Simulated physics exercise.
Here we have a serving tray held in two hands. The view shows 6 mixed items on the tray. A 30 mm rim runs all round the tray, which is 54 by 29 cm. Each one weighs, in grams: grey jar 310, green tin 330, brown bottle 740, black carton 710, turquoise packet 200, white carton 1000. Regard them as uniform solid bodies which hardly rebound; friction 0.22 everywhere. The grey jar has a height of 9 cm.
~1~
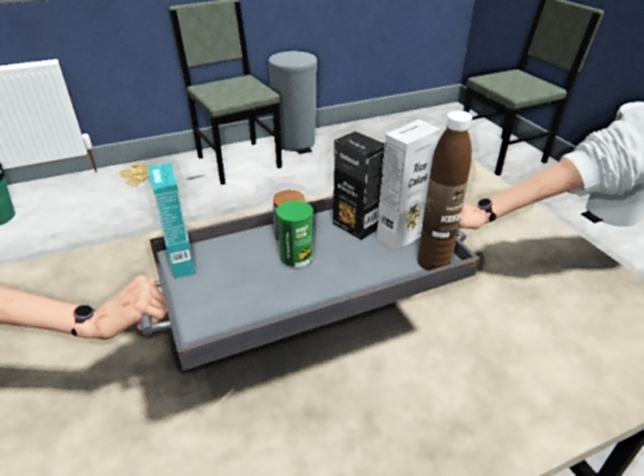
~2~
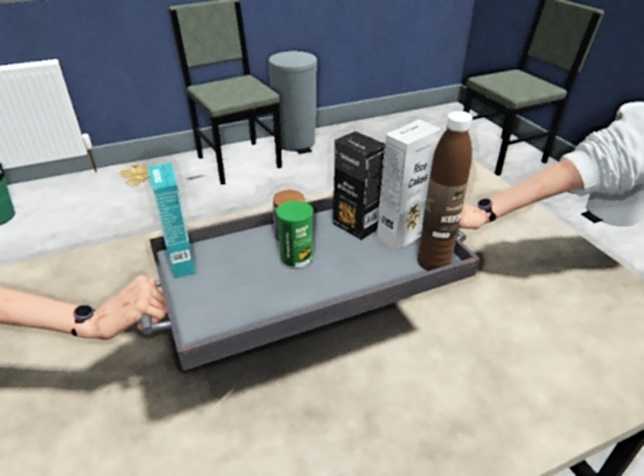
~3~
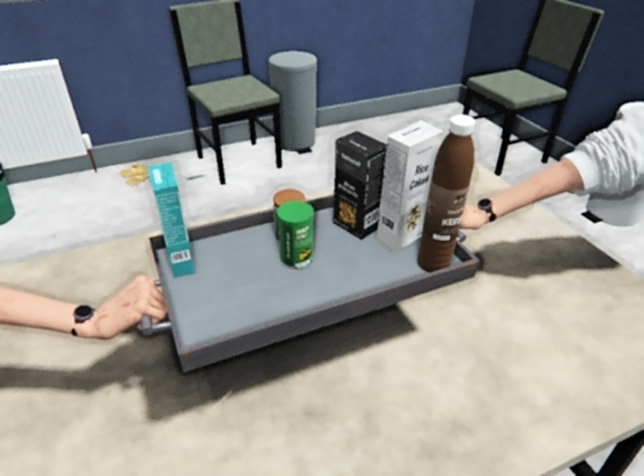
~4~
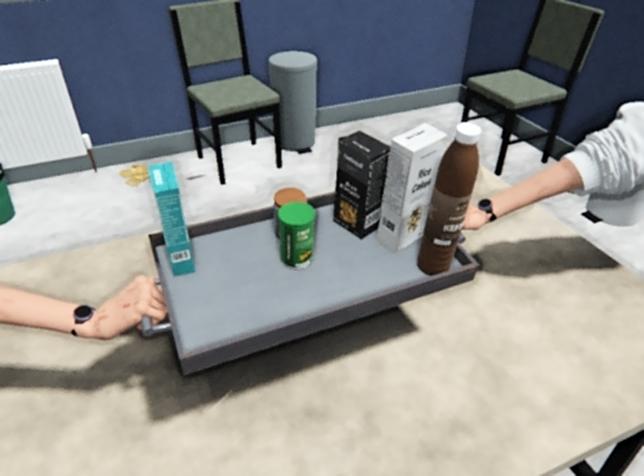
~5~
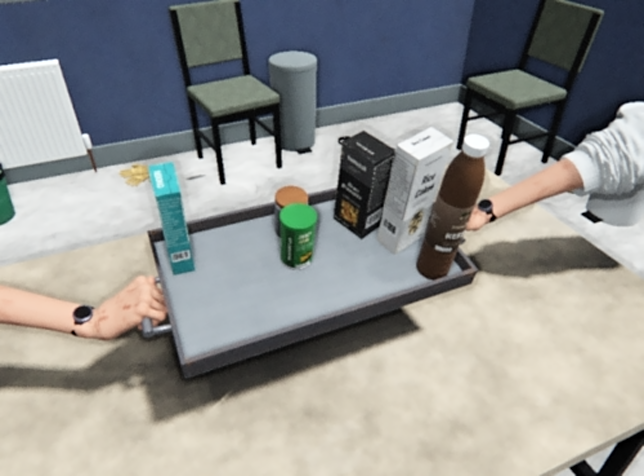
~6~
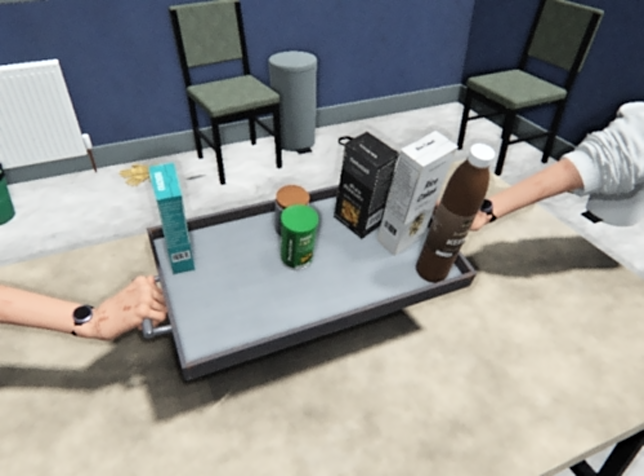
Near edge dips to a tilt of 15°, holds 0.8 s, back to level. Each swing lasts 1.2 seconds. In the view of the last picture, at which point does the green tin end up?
(315, 279).
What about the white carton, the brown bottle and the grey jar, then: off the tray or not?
White carton: Goes out of bounds; brown bottle: Goes out of bounds; grey jar: Stays in bounds.
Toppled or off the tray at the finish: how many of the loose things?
The answer is 2.
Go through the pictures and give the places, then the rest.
Tray level; green tin (296, 235), in the first frame.
Tray level; black carton (358, 187); turquoise packet (173, 222), in the second frame.
Tilt 2°, near edge down; white carton (407, 189), in the third frame.
Tilt 5°, near edge down; brown bottle (449, 205); black carton (360, 187), in the fourth frame.
Tilt 10°, near edge down; turquoise packet (173, 221); white carton (412, 195), in the fifth frame.
Tilt 13°, near edge down; green tin (298, 238), in the sixth frame.
Then, 0.90 s past the last view, tilt 15°, near edge down; brown bottle now off the tray; green tin shifted 13 cm near (325, 295); white carton tipped 27° against what carries it.
Then, 1.60 s past the last view, tilt 10°, near edge down; white carton now off the tray; green tin shifted 13 cm near (317, 291); turquoise packet tipped 12° against what carries it.
Finally, off the tray, brown bottle and white carton; not toppled but over 5 cm from the start, grey jar, green tin, black carton and turquoise packet. In the last view, green tin near (315, 279).
